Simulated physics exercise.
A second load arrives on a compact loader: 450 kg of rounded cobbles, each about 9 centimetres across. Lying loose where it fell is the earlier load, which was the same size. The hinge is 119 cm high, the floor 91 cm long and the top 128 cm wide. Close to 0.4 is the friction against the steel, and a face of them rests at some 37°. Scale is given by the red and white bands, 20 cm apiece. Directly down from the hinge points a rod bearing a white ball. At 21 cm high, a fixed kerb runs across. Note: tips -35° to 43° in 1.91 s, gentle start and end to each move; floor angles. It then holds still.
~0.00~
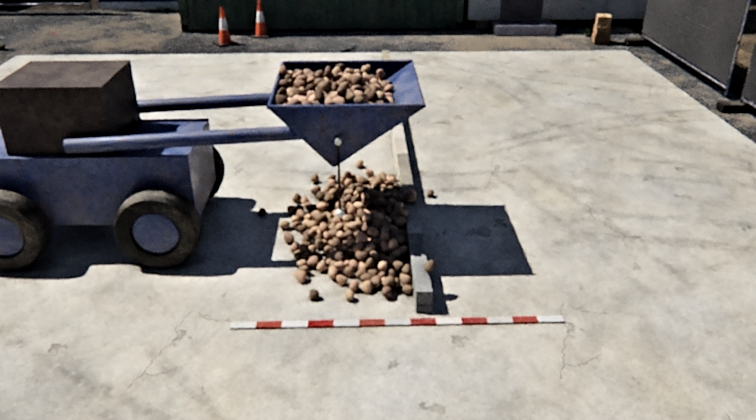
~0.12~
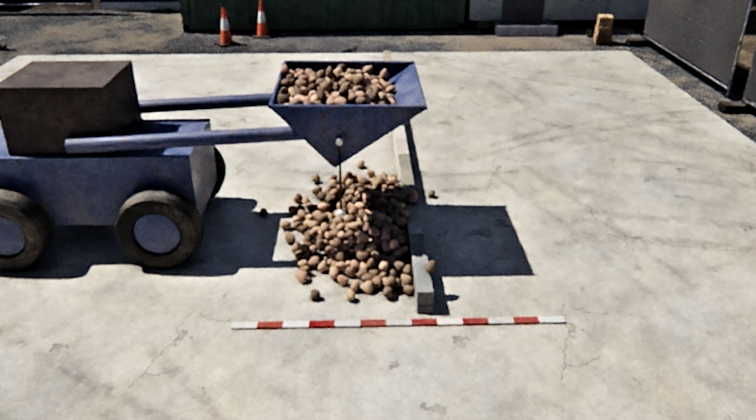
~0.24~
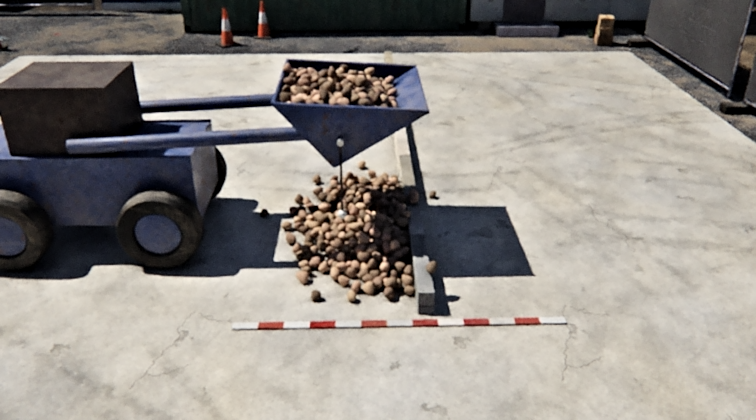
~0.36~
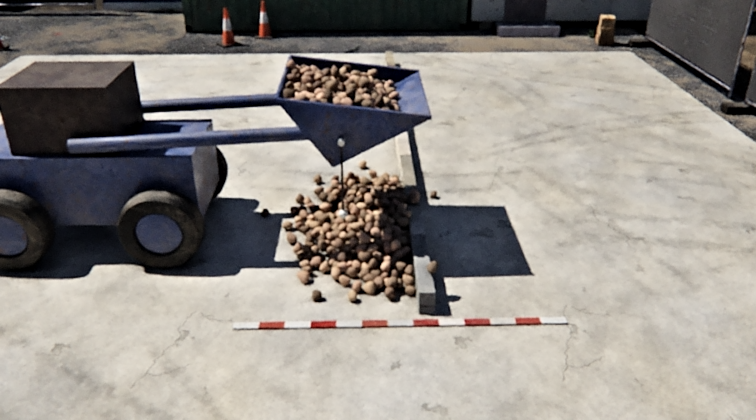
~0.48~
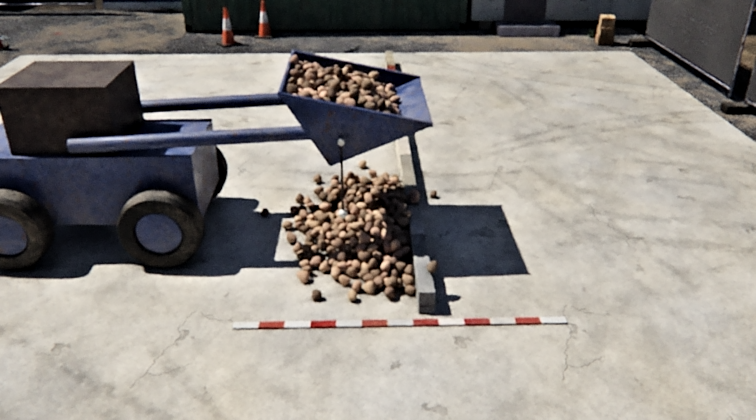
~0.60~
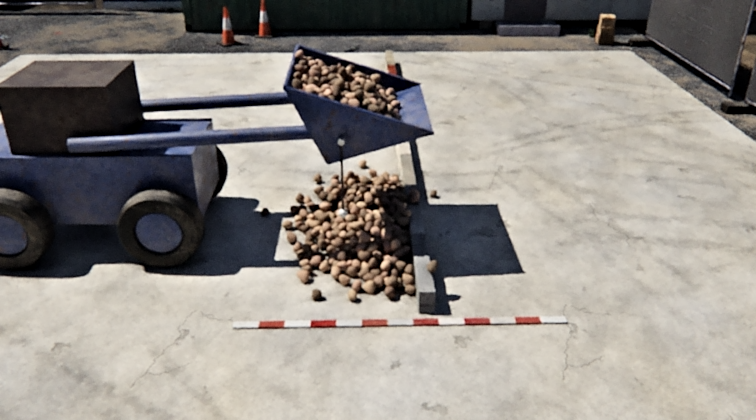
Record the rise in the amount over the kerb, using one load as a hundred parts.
Rise: About 80 parts in every hundred.
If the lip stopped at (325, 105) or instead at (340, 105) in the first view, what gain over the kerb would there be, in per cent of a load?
First place: Roughly 0 %; second place: Roughly 0 %.
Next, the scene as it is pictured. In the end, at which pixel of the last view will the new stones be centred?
Centre at roughly (451, 220).
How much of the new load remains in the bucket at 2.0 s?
15 % still inside.
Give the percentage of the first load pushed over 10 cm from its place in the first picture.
I'd say roughly 0 per cent of them.
After 1.4 s the floor is at 31°; in per cent of one load, 93 in the bucket, 105 on this side of the kerb, 2 over the kerb; the foremost stones are at (432, 193).
After 2.0 s the floor is at 43°; in per cent of one load, 13 in the bucket, 131 on this side of the kerb, 56 over the kerb; the foremost stones are at (491, 215).
After 2.4 s the floor is at 43°; in per cent of one load, 0 in the bucket, 125 on this side of the kerb, 75 over the kerb; the foremost stones are at (542, 218).
After 5.1 s the floor is at 43°; in per cent of one load, 0 in the bucket, 120 on this side of the kerb, 80 over the kerb; the foremost stones are at (593, 219). Net gain over the kerb, 80.
